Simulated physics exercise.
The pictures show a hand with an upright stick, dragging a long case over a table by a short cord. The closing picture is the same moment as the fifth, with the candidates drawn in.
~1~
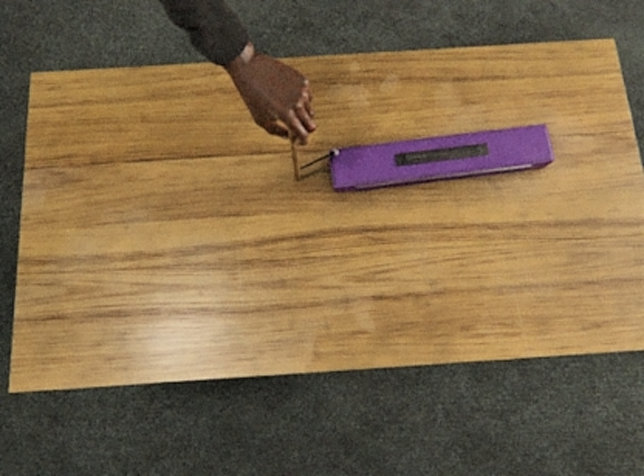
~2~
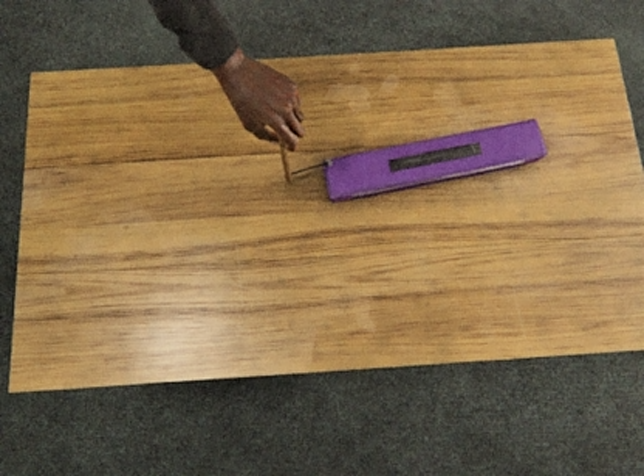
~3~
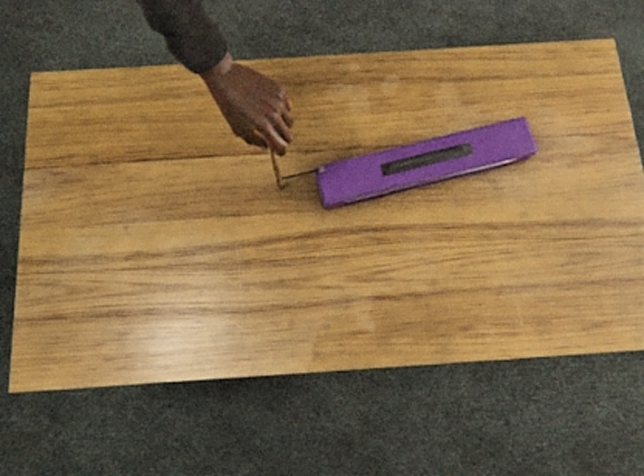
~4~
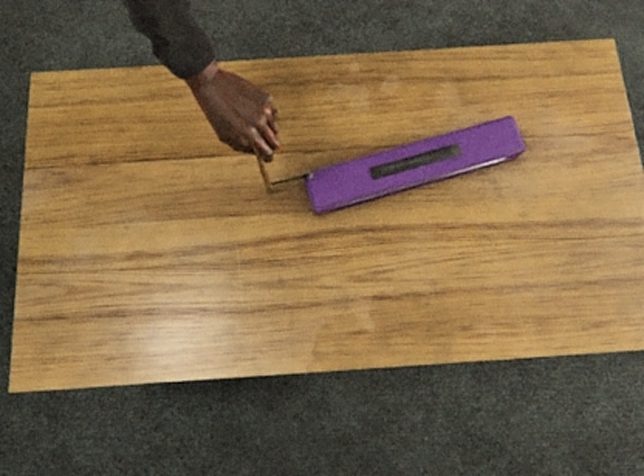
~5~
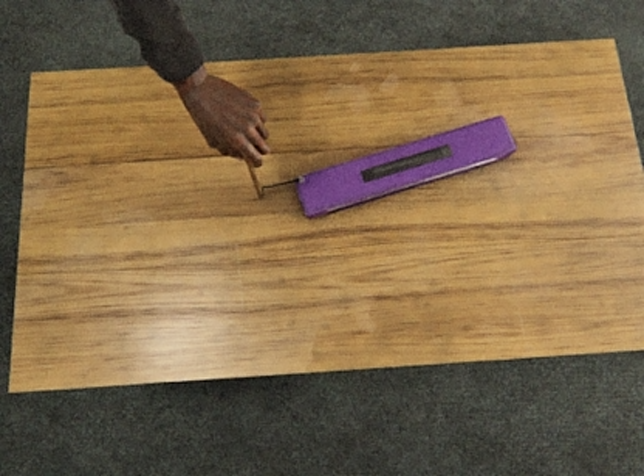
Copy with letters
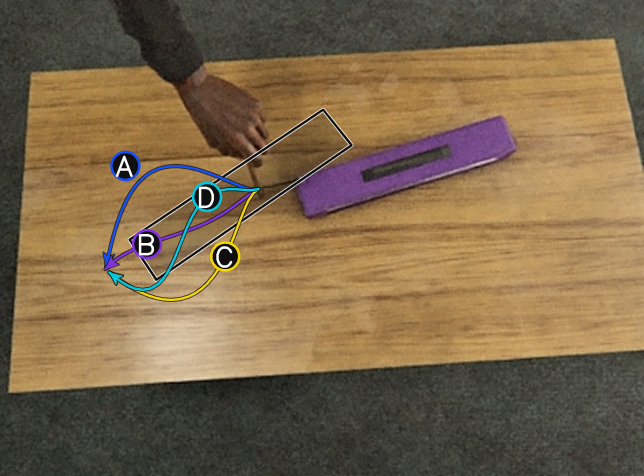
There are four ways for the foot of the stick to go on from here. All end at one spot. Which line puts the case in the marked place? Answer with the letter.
A is the one.
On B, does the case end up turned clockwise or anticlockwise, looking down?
On that path, anticlockwise.
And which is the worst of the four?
Path C.
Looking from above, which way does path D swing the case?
Anticlockwise.
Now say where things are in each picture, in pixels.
In the first frame, purple case (442, 155).
In the second frame, purple case (435, 157).
In the third frame, purple case (427, 159).
In the fourth frame, purple case (416, 161).
In the fifth frame, purple case (407, 163).
On the marked copy, A from (259, 189) via (159, 169) to (106, 266); B from (259, 189) via (185, 232) to (106, 269); C from (259, 189) via (208, 283) to (110, 272); D from (259, 189) via (181, 243) to (109, 272); the outline at (243, 192).
Taking A. A third of the way, foot of the stick (186, 168), middle of the case (336, 166).
Two thirds of the way, foot of the stick (125, 205), middle of the case (274, 173).
When it is over, foot of the stick (106, 269), middle of the case (242, 192); it lies in the outline.
As for the rest, B leaves its middle at (254, 213); C leaves its middle at (259, 233); D leaves its middle at (255, 220).
